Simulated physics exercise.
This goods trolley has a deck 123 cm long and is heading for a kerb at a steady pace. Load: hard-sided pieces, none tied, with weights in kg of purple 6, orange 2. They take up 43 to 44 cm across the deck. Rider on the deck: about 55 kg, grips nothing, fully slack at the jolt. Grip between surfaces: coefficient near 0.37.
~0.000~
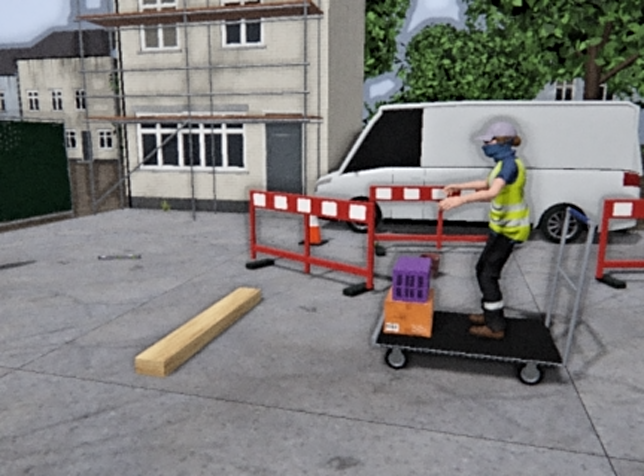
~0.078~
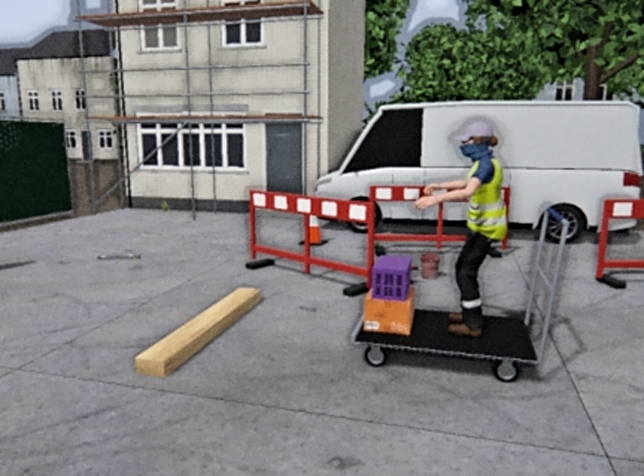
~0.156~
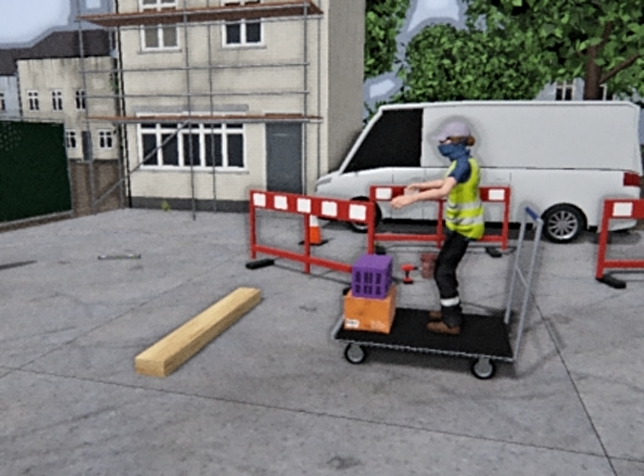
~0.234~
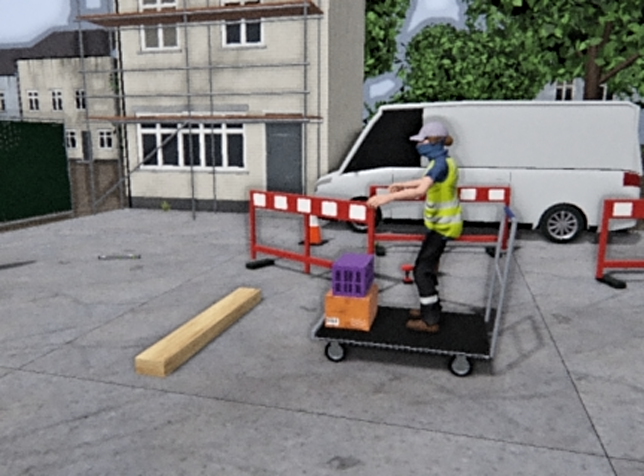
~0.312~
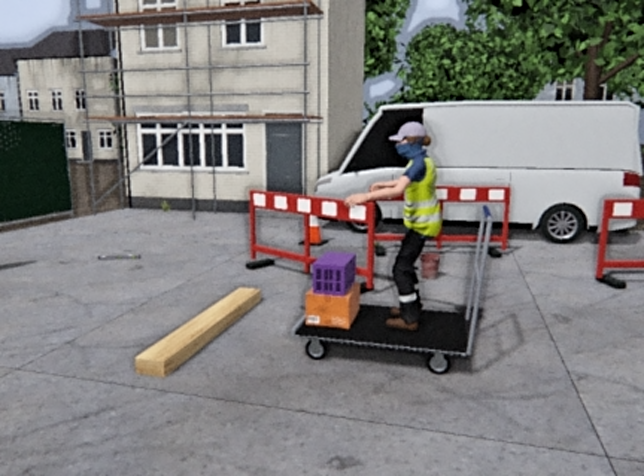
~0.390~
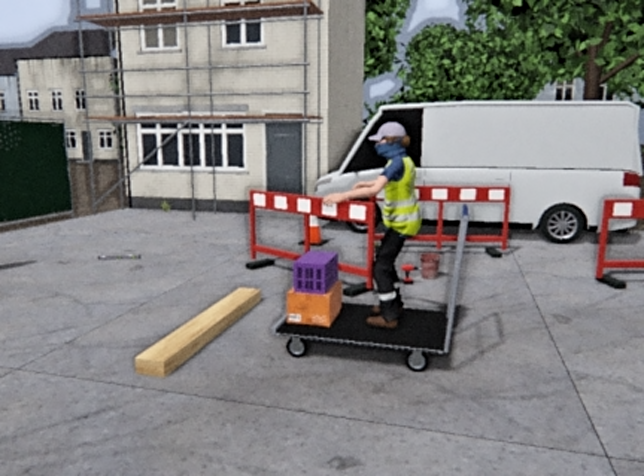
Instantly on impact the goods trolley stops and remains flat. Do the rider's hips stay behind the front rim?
No, they are carried over the rim.
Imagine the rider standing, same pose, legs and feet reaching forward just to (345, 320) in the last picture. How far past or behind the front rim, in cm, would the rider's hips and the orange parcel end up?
Hips 60 past, orange 20 behind.
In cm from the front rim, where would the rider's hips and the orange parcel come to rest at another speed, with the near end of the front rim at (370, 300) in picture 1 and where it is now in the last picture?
In that run, the hips end up 100 cm back from the front rim and orange ends up 20 cm back.
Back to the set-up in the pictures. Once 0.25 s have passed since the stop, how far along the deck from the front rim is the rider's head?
Position: Approx. 30 cm behind the front rim.
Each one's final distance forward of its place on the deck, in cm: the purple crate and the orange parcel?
The purple one ends about 160 cm forward, the orange one about 0 cm.
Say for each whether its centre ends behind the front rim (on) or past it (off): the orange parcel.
End result - orange: Stays.
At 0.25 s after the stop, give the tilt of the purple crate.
Roughly 20 degrees.
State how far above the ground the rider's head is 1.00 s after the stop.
At that moment it's around 10 cm off the ground.
Impact comes at 0.75 s.
After 1.00 s the rider's hips are 50 cm behind the rim, near (265, 238) in the last picture's view.
After 1.30 s the rider's hips are 17 cm behind the rim, near (227, 232) in the last picture's view.
After 1.75 s the rider's hips are 57 cm past the rim, near (153, 285) in the last picture's view.
At rest, 3.3 s, past the rim, purple crate and the rider's hips; behind it, orange parcel.
